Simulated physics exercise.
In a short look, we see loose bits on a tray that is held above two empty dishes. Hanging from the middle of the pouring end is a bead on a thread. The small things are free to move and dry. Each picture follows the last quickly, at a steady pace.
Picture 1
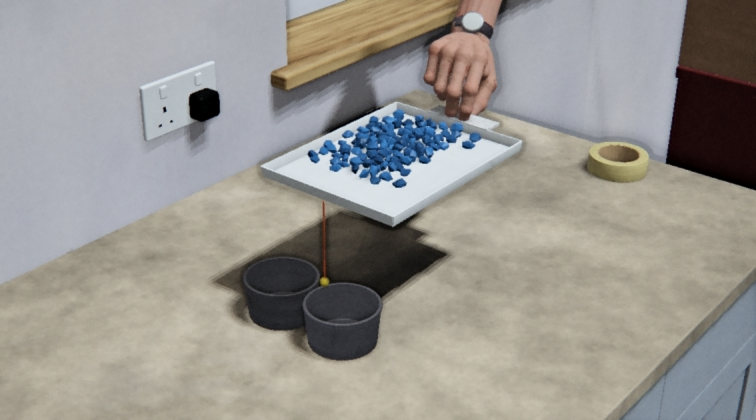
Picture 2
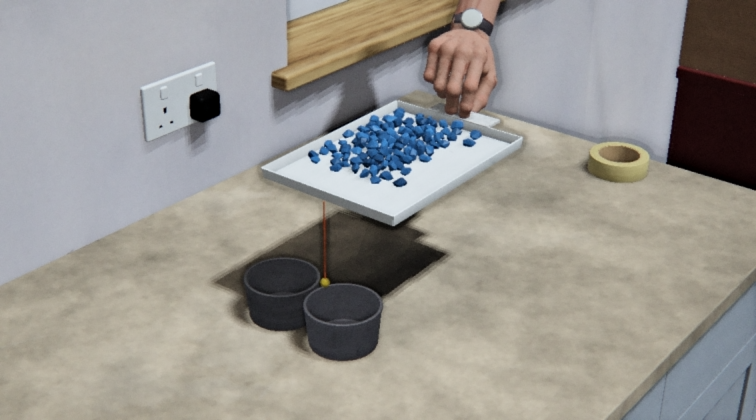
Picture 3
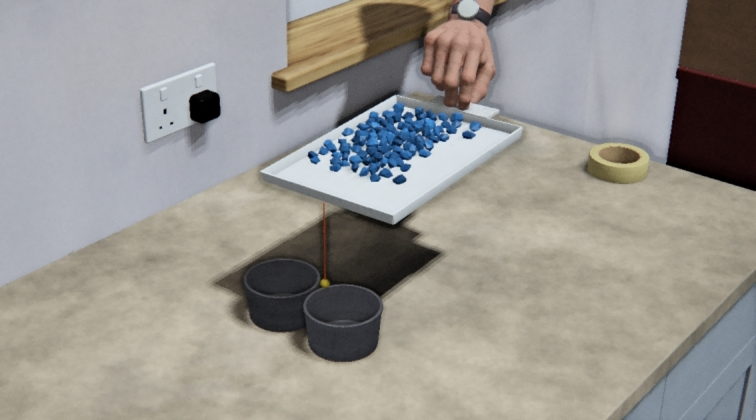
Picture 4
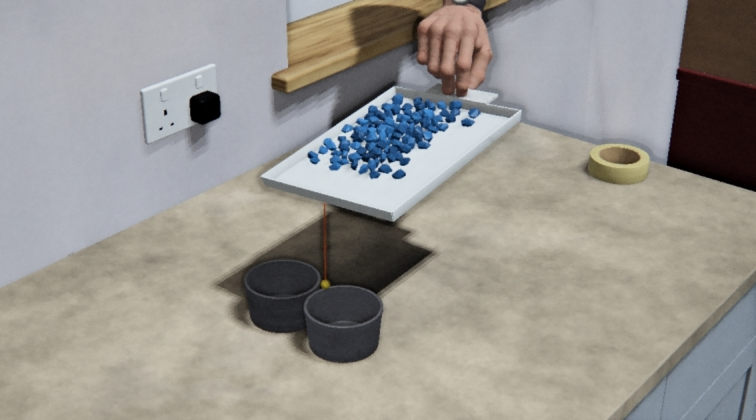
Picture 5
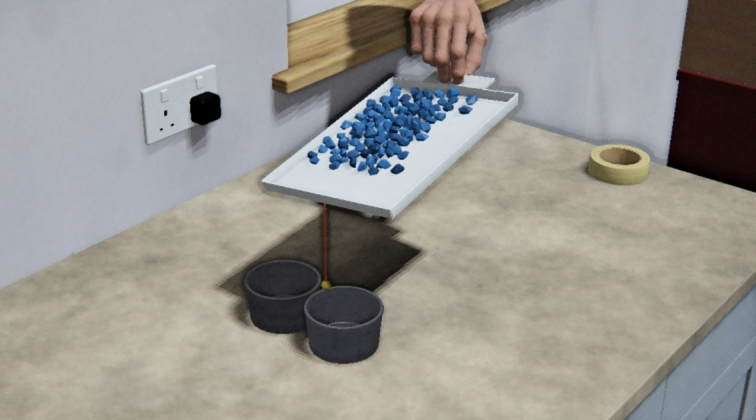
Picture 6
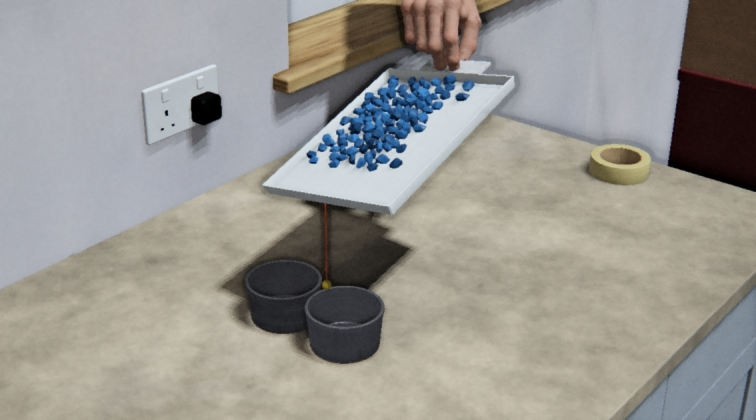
Blue stones on a white tray above two dark dishes, a hand steadily raising the far end and tilting the tray.
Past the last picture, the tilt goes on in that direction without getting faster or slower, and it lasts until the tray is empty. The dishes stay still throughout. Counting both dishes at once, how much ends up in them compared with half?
Between them they hold more than half.
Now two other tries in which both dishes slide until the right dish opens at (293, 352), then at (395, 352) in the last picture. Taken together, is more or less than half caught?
First try: Lower than half; second try: Lower than half.
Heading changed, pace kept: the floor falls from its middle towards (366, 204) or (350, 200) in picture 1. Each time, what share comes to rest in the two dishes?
Shares: About 20 in a hundred, then about 10 in a hundred.
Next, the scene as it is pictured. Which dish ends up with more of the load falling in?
That's going to be the left-positioned one.
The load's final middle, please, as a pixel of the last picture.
About (278, 303).
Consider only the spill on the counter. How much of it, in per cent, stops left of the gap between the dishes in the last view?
That's roughly 90 per cent of the pieces.
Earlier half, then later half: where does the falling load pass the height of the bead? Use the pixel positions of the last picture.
Starting near (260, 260), moving on to near (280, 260).
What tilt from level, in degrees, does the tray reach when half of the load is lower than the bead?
It is at around 85 degrees by then.
Soon, tray tipped steeply; nearly all on the tray; a stray few in the left dish; a stray few in the air.
A while on, tray tipped right over; about a quarter on the tray; about a third in the left dish; about a quarter outside both; a small part in the air.
Towards the end, tray tipped past a quarter turn; about two thirds in the left dish; about a quarter outside both.
Finally, tray tipped past a quarter turn; none in the right dish; about two thirds in the left dish; about a quarter outside both.
